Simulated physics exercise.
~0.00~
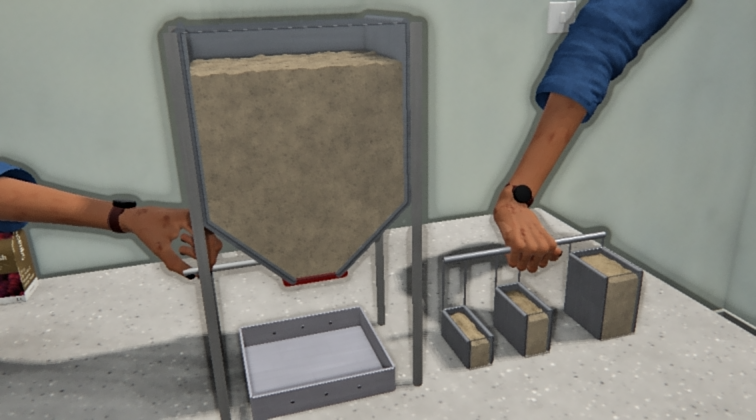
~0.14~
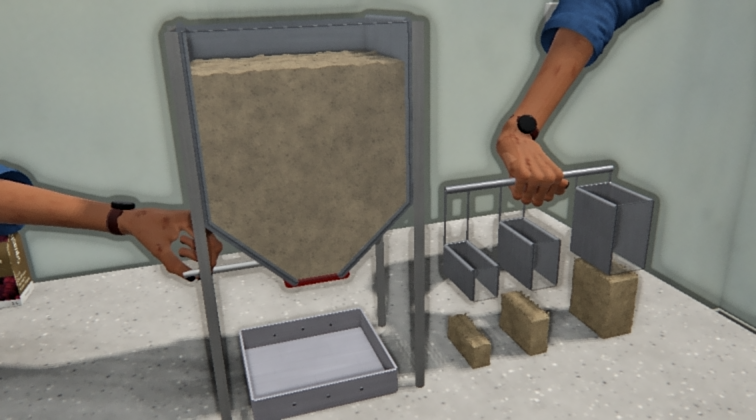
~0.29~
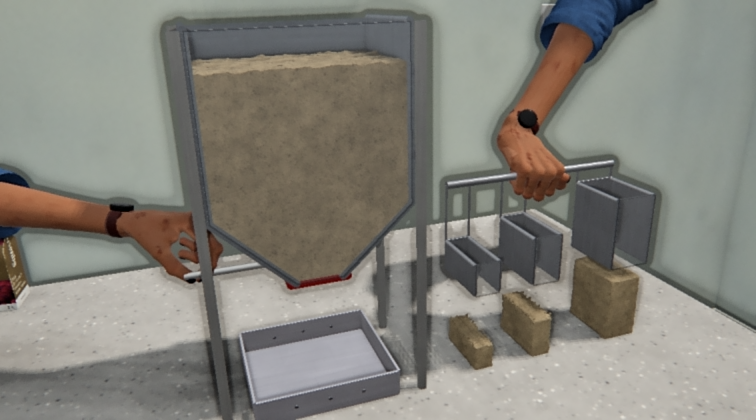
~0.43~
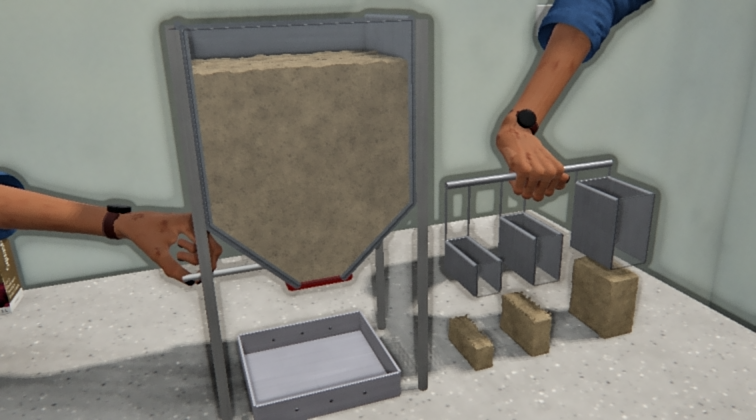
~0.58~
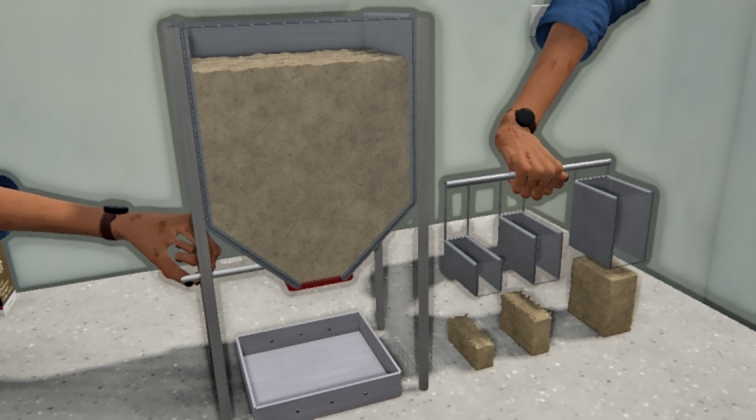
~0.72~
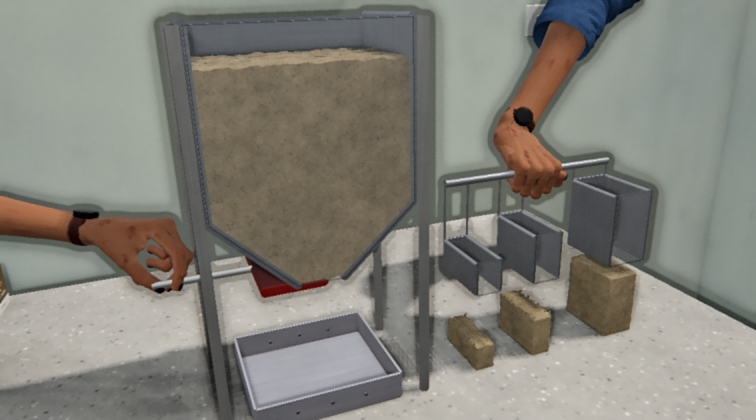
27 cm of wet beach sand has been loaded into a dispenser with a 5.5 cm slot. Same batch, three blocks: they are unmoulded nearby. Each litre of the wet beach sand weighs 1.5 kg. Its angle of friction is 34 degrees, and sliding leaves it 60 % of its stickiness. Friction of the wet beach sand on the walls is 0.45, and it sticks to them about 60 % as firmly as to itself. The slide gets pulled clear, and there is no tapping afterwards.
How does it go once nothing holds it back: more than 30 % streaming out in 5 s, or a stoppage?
Obstructed outlet.
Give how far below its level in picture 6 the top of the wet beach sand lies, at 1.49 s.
The gap comes to some 0.0 centimetres.
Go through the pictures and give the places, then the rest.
In the first picture, end of the slide at (296, 282), not yet moved; top of the wet beach sand at (393, 62); blocks stand 4.1 cm, 6.6 cm, 11 cm (left to right).
In the second picture, end of the slide at (298, 284), not yet moved; top of the wet beach sand at (395, 61); blocks stand 4.1 cm, 6.6 cm, 11 cm (left to right).
In the third picture, end of the slide at (300, 285), not yet moved; top of the wet beach sand at (397, 61); blocks stand 4.1 cm, 6.6 cm, 11 cm (left to right).
In the fourth picture, end of the slide at (300, 287), not yet moved; top of the wet beach sand at (398, 60); blocks stand 4.1 cm, 6.6 cm, 11 cm (left to right).
In the fifth picture, end of the slide at (301, 287), not yet moved; top of the wet beach sand at (399, 58); blocks stand 4.1 cm, 6.6 cm, 11 cm (left to right).
In the sixth picture, end of the slide at (274, 293), moved 3.4 cm; top of the wet beach sand at (400, 57); blocks stand 4.1 cm, 6.6 cm, 11 cm (left to right).
After 1.07 s, 0 % has run out.
After 1.49 s, 0 % has run out.
After 1.90 s, 0 % has run out.
After 2.32 s, 0 % has run out.
After 5.62 s, at the end, 0 % has run out.
